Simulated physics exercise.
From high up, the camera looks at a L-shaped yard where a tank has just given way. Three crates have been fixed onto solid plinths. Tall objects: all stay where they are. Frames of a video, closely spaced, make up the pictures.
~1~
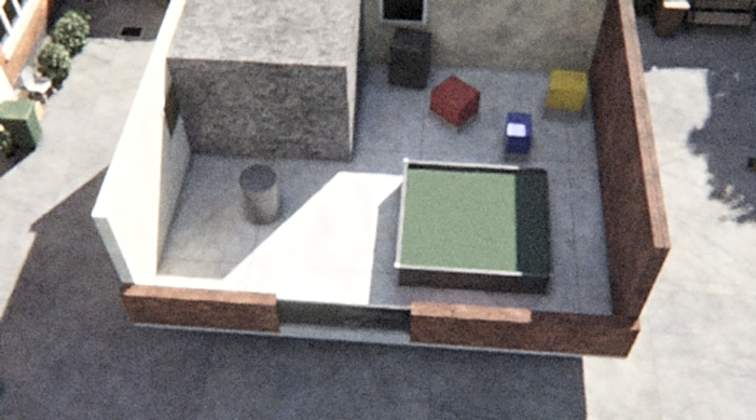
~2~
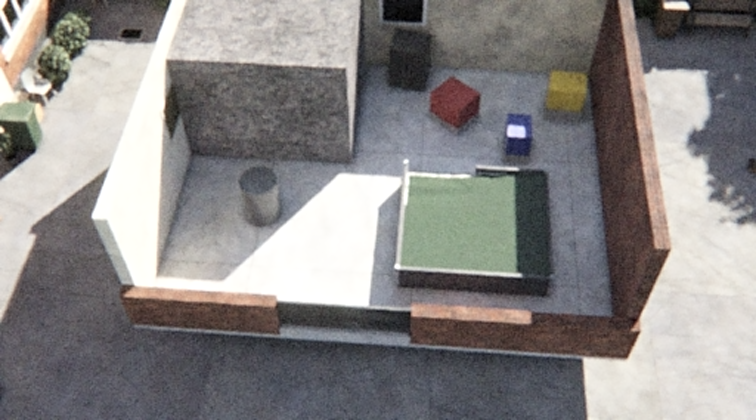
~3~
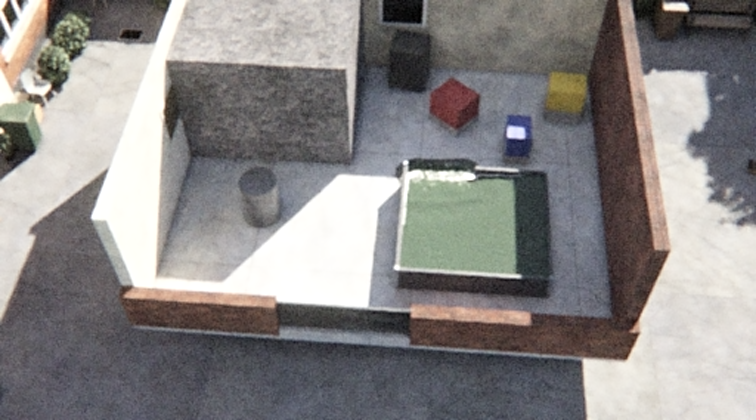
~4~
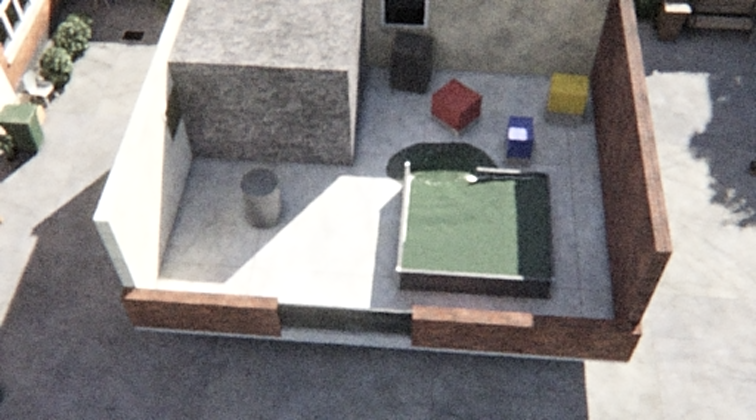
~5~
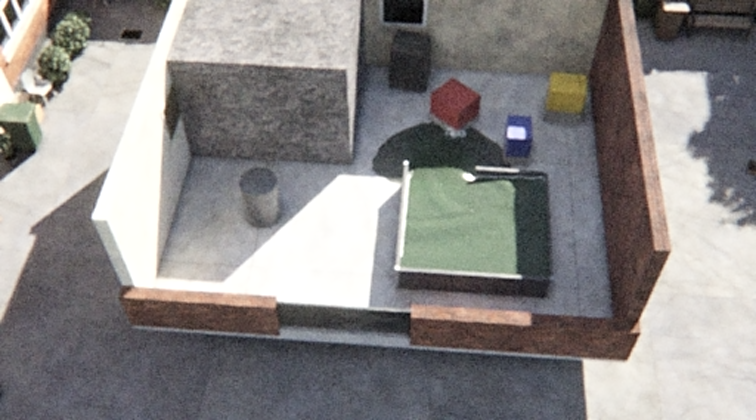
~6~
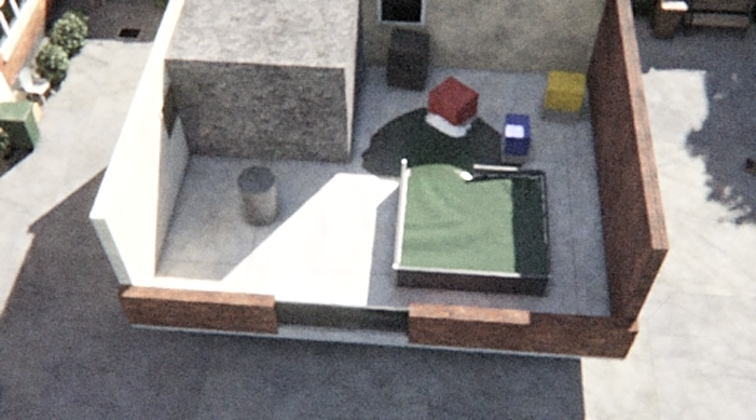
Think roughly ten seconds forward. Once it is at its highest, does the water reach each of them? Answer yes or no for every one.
Blue crate: No, it stays dry; red crate: Yes, it gets wet; yellow crate: No, it stays dry.
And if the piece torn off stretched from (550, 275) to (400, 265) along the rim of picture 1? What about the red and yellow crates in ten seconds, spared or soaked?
Taking them in turn, the red crate is missed and the yellow crate is missed.
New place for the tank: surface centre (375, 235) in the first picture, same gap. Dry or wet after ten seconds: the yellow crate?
I reckon the yellow crate is unharmed.
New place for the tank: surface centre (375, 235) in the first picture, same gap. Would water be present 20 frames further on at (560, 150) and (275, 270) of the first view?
The first is not reached, and then the second is not reached.
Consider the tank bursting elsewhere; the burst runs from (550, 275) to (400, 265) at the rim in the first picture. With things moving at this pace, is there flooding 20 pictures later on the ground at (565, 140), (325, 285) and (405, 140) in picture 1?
Point by point: Drenched, drenched, unwetted.
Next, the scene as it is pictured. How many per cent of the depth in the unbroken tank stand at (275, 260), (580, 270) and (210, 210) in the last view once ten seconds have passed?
I'd say close to 10, 12 and 0 percent.
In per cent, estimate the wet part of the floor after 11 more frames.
Some 25 per cent.
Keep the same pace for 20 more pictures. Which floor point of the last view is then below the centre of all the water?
About (452, 173).
A moment on, water covers 20 % of the floor; the blue crate water round its plinth, the red crate water round its plinth, the yellow crate not reached.
Next, water covers 25 % of the floor; the blue crate water round its plinth, the red crate water round its plinth, the yellow crate water round its plinth.
Then, water covers 35 % of the floor; the blue crate water round its plinth, the red crate water round its plinth, the yellow crate water round its plinth.
Later, water covers 65 % of the floor; the blue crate water round its plinth, the red crate water round its plinth, the yellow crate water round its plinth.
In the end, water covers 90 % of the floor; the blue crate stayed above the water, the red crate was topped, the yellow crate stayed above the water.
